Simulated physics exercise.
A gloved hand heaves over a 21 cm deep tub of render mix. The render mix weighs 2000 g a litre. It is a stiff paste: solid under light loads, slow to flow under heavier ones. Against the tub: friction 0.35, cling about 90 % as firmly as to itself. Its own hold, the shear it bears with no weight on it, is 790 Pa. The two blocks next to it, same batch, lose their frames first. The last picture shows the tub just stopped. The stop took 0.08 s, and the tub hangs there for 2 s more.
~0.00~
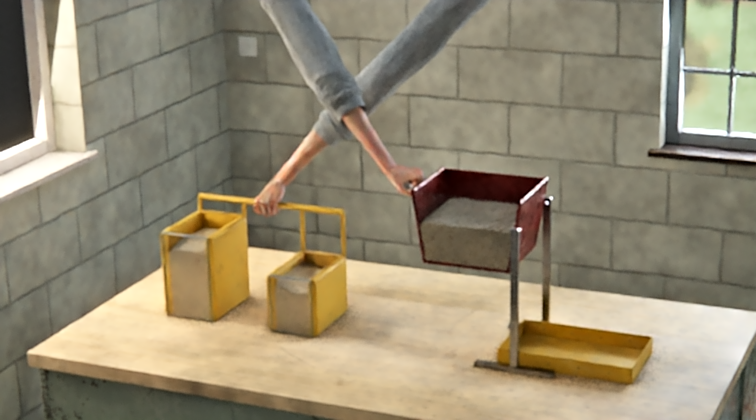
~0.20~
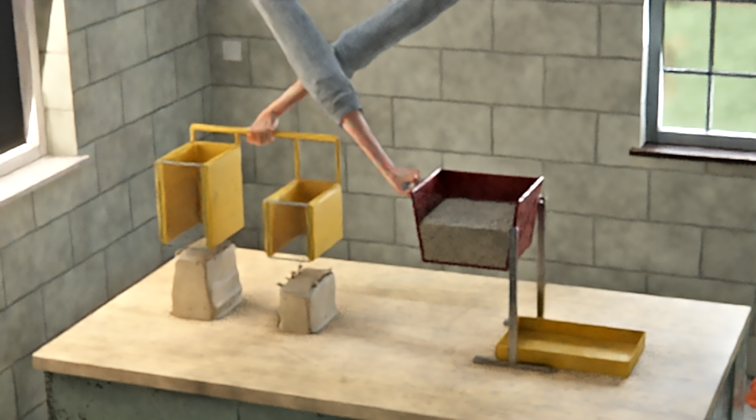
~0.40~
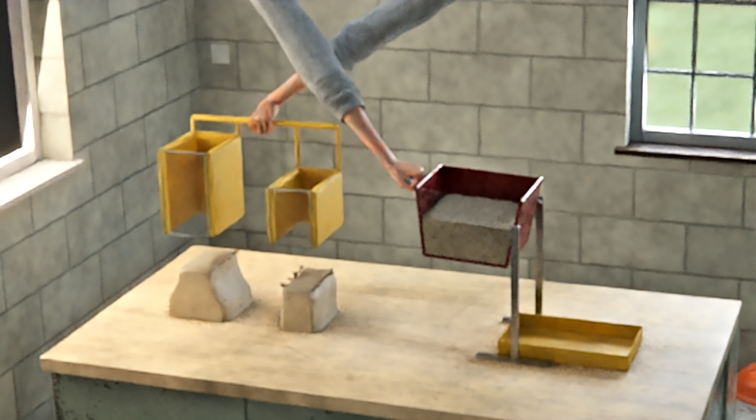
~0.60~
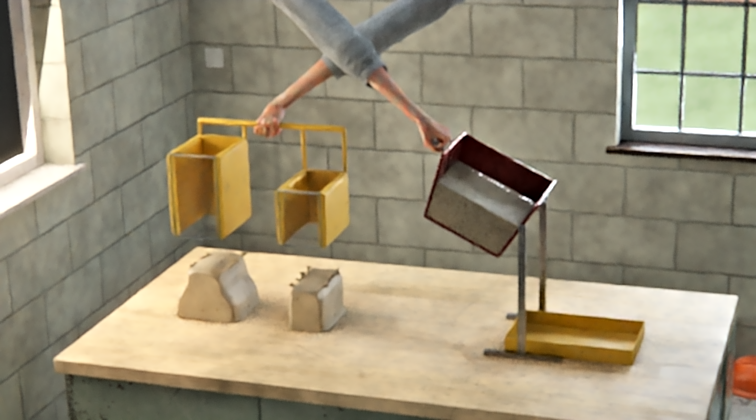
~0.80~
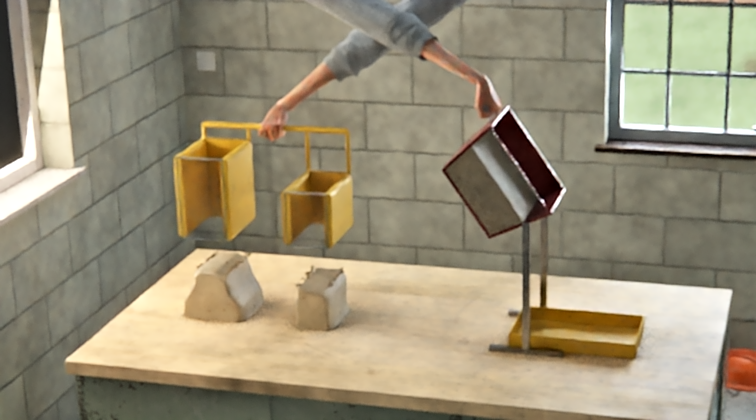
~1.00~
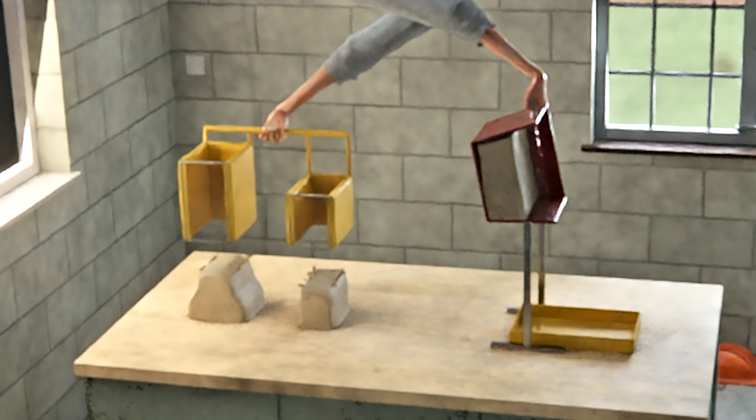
Two crossed arms lifted a pair of yellow box molds off two grey blocks, the left one slumping, then swung the dark red tub of grey mix up onto its side on its stand.
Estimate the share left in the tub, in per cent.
About 99 %.
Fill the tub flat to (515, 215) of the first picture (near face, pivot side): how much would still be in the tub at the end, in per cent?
In that case some 60 per cent.
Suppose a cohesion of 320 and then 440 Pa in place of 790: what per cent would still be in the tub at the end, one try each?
In turn about 60 %, 65 %.
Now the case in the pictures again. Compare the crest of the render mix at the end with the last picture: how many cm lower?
About 11 cm.
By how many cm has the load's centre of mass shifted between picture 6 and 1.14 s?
Some 3 cm.
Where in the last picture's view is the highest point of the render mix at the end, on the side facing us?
Near (518, 170).
After 1.14 s, the tub is at 79 degrees and holds 100 %.
After 1.31 s, the tub is at 79 degrees and holds 100 %.
After 1.48 s, the tub is at 79 degrees and holds 99 %.
After 1.65 s, the tub is at 79 degrees and holds 99 %.
After 3.00 s, the tub is at 79 degrees and holds 99 %.
